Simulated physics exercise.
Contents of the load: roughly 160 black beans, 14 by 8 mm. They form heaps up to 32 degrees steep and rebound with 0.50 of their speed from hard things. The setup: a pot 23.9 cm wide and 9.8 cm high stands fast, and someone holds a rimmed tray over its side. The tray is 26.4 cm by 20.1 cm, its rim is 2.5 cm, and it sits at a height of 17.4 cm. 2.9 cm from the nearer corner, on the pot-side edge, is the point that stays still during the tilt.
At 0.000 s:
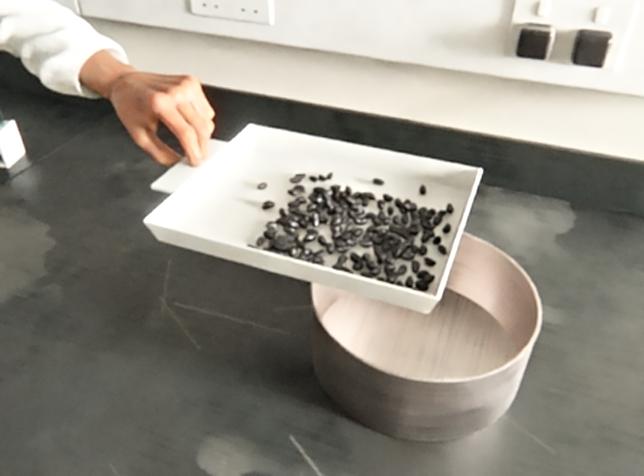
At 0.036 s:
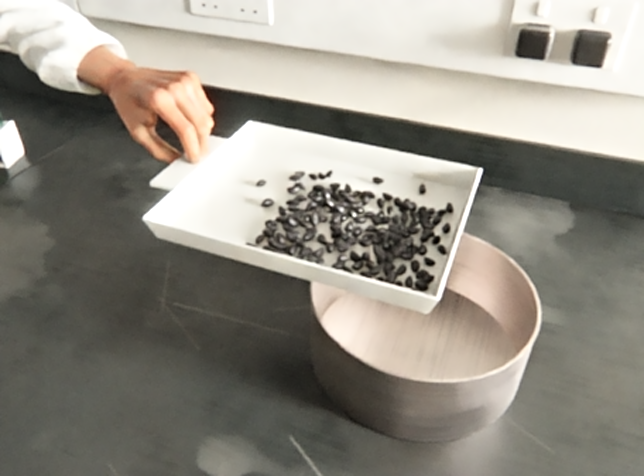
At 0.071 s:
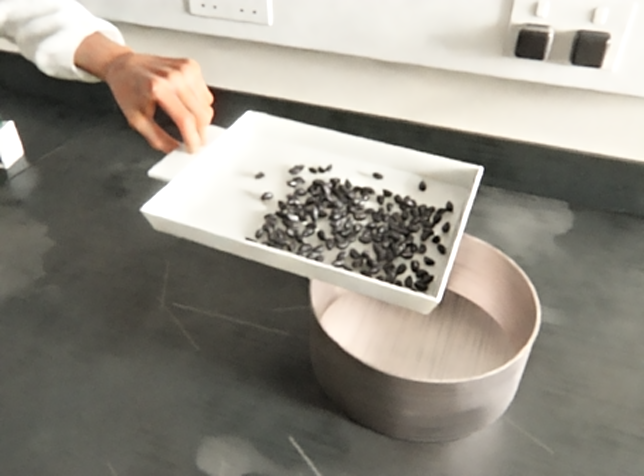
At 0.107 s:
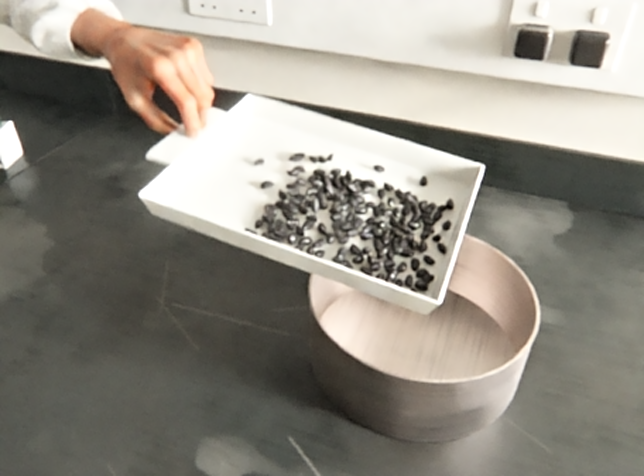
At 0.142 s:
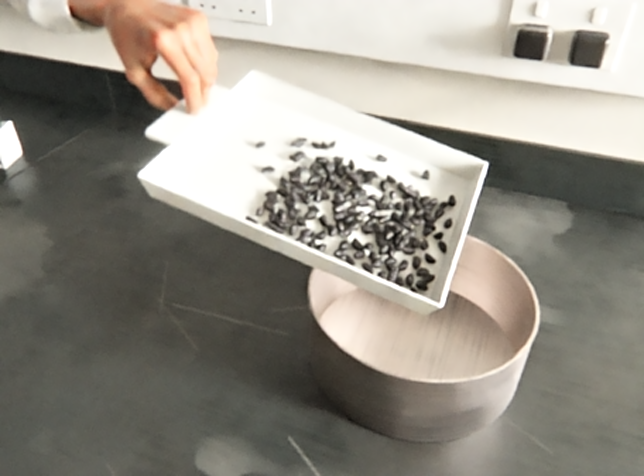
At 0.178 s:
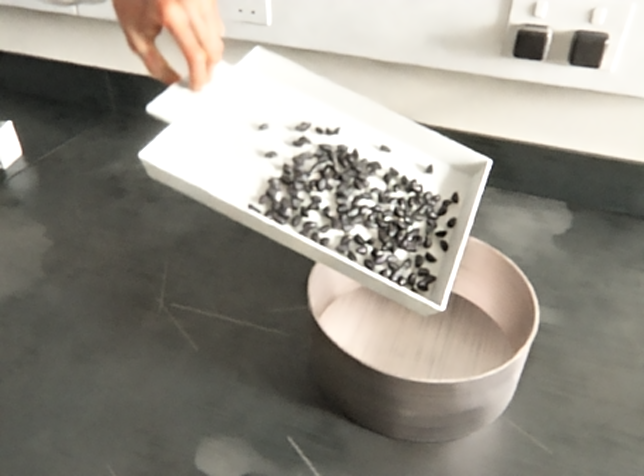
A hand tilted a white rimmed tray of black beans over the side of an empty round pot, slowly at first and then faster, raising the handle end while the beans stayed bunched near the lower end.
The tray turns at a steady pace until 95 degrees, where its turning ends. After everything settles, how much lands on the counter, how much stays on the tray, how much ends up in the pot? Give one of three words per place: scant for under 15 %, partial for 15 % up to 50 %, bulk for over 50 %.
Counter: Probably over half of it. Tray: Probably a low amount. Pot: Probably an intermediate amount.
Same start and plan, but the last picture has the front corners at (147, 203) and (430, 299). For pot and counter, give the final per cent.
In the pot: 0 per cent; on the counter: 100 per cent.
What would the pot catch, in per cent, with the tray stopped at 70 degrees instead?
Around 10 per cent, then.
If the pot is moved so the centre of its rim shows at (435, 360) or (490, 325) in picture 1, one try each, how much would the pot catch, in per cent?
Try one: ~ 95 %; try two: ~ 90 %.
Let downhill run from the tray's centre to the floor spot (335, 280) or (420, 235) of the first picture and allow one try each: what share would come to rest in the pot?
First try: Around 5 percent; second try: Around 80 percent.
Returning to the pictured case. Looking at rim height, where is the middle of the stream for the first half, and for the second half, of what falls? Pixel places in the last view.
I'd mark about (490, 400) for the first half and about (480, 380) for the second.
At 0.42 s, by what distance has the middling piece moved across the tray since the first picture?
By then it sits near 4 cm from where it began.
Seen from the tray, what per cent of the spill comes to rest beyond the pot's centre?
Some 100 per cent of the spill lies beyond the centre.
After 0.42 s, tilt 58 degrees; the tray holds 100 %, the pot 0 %.
After 0.58 s, tilt 84 degrees; the tray holds 85 %, the pot 0 %.
After 0.86 s, tilt 95 degrees; the tray holds 0 %, the pot 20 %.
At rest (2.3 s), counter 75 %, tray 0 %, pot 25 %.
